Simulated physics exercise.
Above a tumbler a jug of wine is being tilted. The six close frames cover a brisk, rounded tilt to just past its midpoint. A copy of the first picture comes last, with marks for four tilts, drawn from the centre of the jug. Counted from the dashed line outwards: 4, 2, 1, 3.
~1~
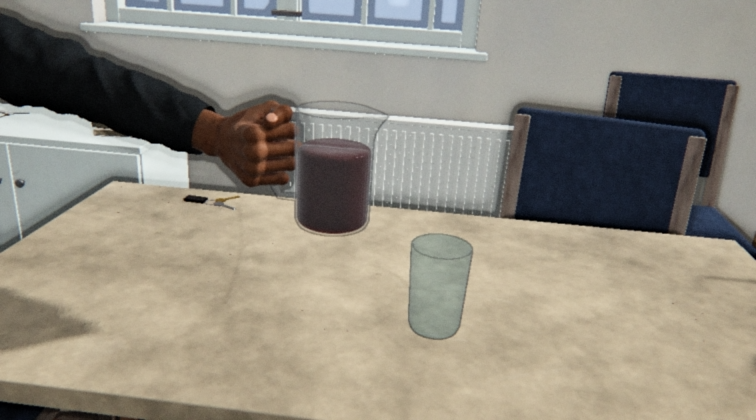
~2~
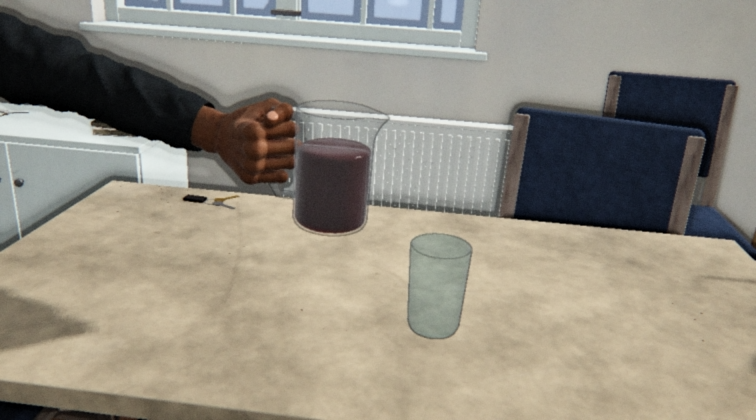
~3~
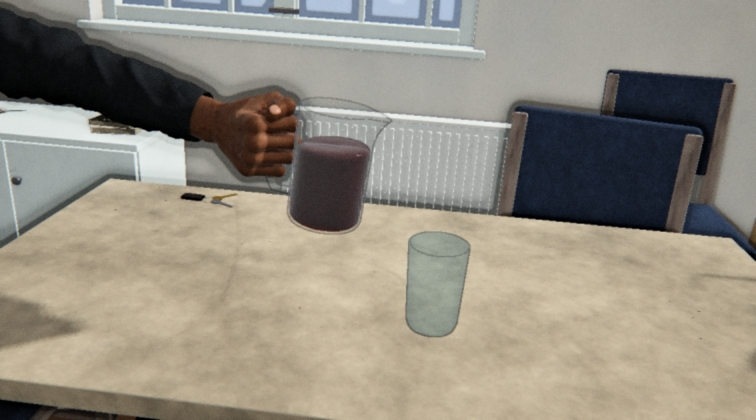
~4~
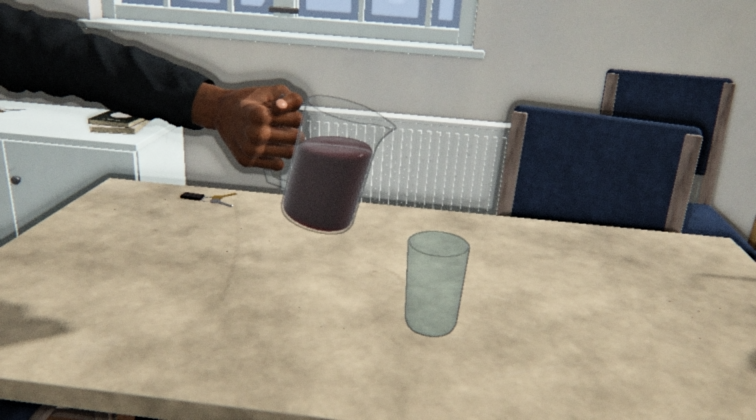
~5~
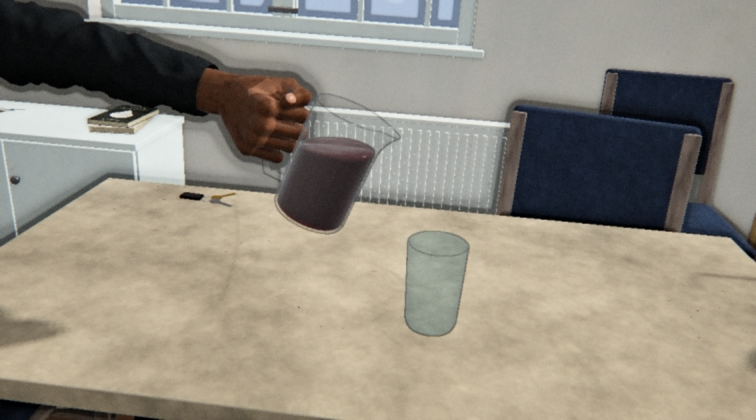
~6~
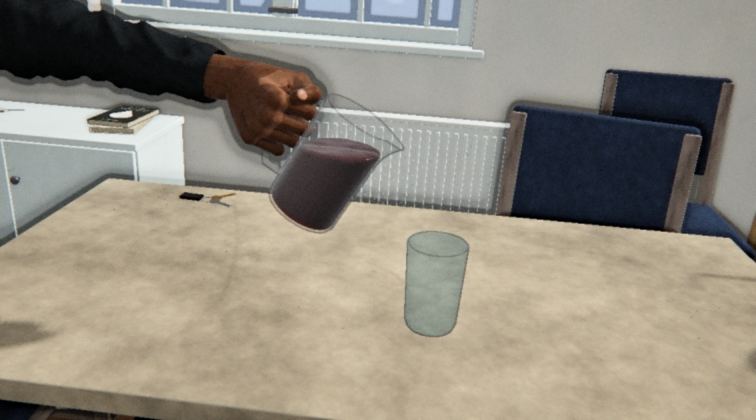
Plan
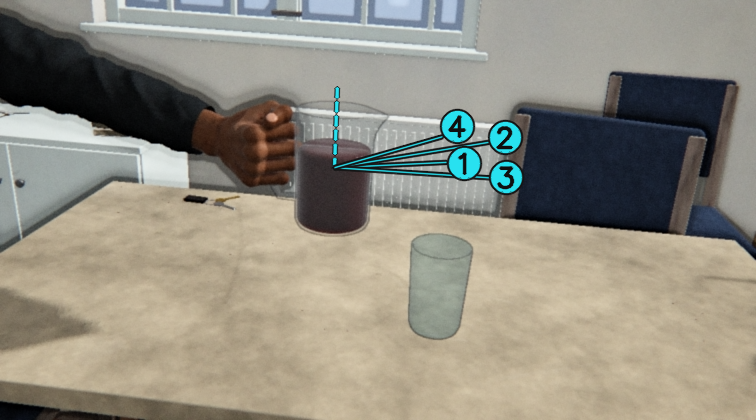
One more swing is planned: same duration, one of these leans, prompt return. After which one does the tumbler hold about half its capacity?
Best: 4.
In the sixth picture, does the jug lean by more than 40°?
No, it does not.
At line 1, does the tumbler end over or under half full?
Over half.
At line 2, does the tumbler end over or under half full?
Over half.
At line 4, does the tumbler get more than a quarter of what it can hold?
Yes.
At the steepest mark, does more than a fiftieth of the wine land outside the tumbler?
Yes.
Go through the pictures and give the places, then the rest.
In the first picture, upright, lip at (387, 116); rim of the tumbler round (442, 245); nothing has left yet.
In the second picture, upright, lip at (388, 118); nothing has left yet.
In the third picture, tipped about 6°, lip at (390, 120); nothing has left yet.
In the fourth picture, tipped about 13°, lip at (395, 127); nothing has left yet.
In the fifth picture, tipped about 21°, lip at (400, 137); nothing has left yet.
In the sixth picture, tipped about 30°, lip at (403, 148); nothing has left yet.
In cyan, 1 at (446, 162); 2 at (489, 142); 3 at (489, 177); 4 at (442, 136).
For line 1, the tumbler ends with about 84 % of what it can hold; 5 % of the wine is spilt.
For line 2, the tumbler ends with about 71 % of what it can hold.
For line 3, the tumbler ends with about 95 % of what it can hold; 12 % of the wine is spilt.
For line 4, the tumbler ends with about 49 % of what it can hold.
